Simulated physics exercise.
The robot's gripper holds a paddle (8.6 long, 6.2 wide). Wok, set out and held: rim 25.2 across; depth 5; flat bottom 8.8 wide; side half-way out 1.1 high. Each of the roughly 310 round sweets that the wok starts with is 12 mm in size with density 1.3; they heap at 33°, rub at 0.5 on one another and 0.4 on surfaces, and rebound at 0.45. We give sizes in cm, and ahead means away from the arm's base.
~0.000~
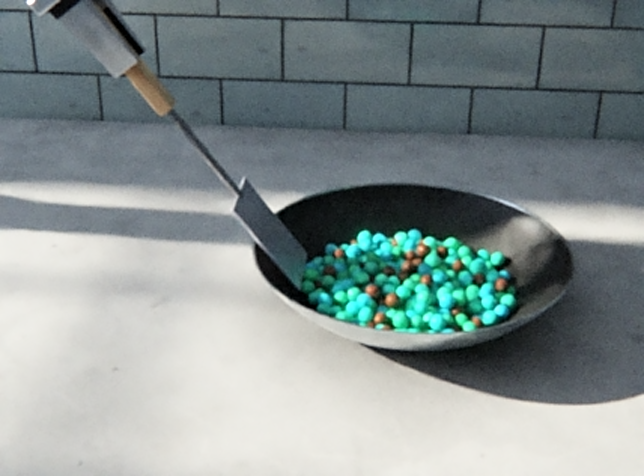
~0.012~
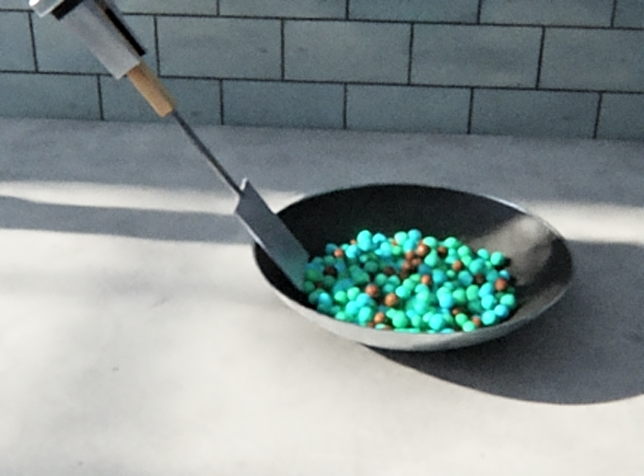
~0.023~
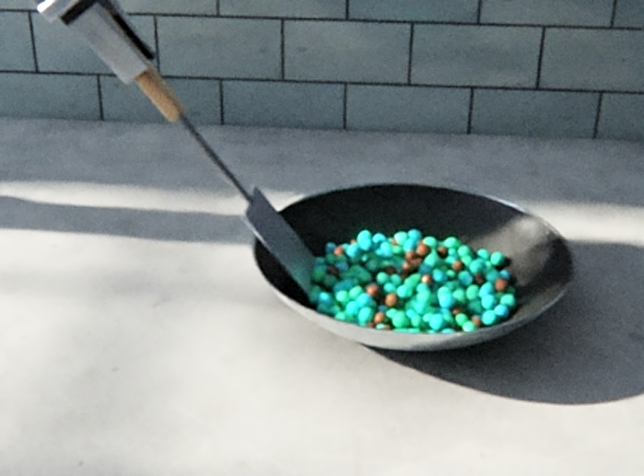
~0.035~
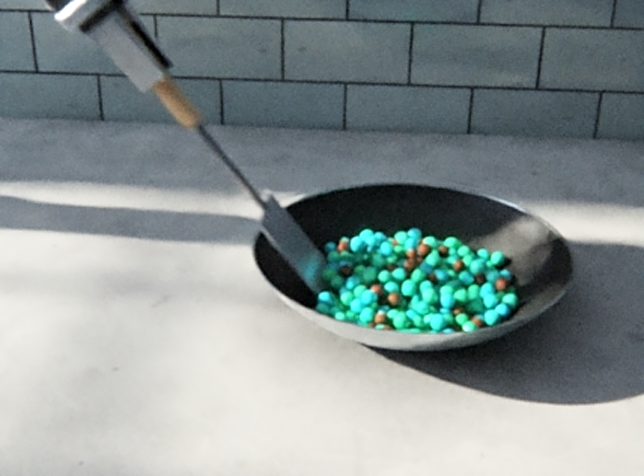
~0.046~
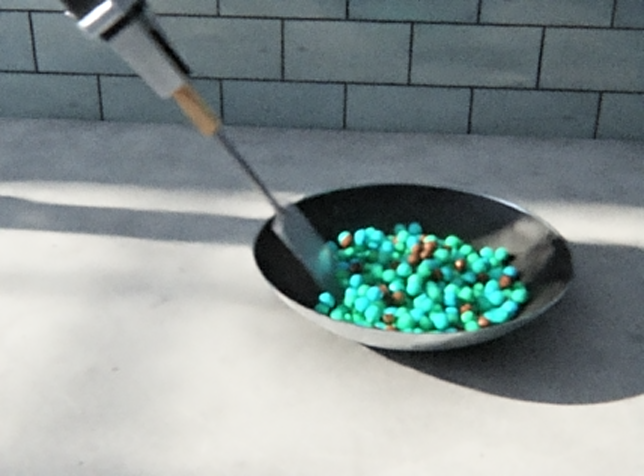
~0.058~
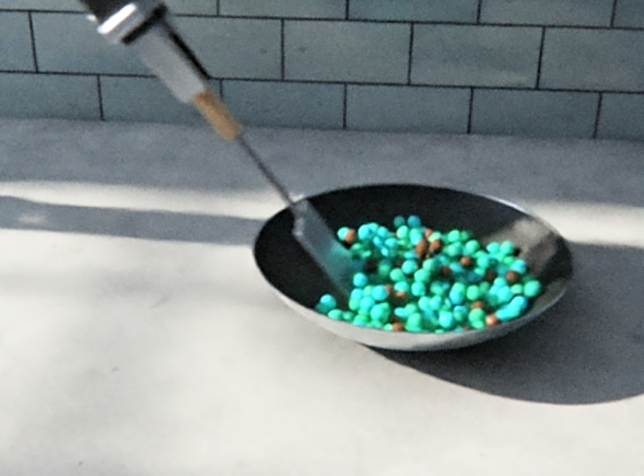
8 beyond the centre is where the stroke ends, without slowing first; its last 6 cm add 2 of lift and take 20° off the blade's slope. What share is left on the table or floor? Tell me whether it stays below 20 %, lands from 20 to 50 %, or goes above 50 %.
It lands from 20 to 50 %.
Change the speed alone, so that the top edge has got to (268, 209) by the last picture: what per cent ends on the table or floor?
About 5 percent.
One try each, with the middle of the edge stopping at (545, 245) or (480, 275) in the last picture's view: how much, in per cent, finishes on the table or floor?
About 45 and 15 per cent.
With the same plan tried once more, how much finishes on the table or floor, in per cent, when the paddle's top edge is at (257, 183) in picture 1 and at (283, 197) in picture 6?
Off the vessel, on the table or floor: Some 10 percent.
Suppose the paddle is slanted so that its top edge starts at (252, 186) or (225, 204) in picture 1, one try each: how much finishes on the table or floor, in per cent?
About 30% and 30%.
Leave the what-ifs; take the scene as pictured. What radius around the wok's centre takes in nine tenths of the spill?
Distance: Approx. 40 cm.
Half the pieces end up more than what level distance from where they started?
It works out to roughly 6 cm.
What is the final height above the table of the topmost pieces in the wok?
It reaches around 4.5 cm.
By 0.09 s, sloping 53°, highest piece 5 above the table; 311 in the wok.
By 0.11 s, sloping 48°, highest piece 6 above the table; 311 in the wok.
By 0.33 s, sloping 33°, highest piece 10 above the table; 214 in the wok, 74 on the table or floor, 23 on the blade or in flight.
By 1.38 s, sloping 33°, highest piece 5 above the table; 214 in the wok, 97 on the table or floor.
Final count, 214 in the wok, 97 on the table or floor. That is 31 % on the table or floor.
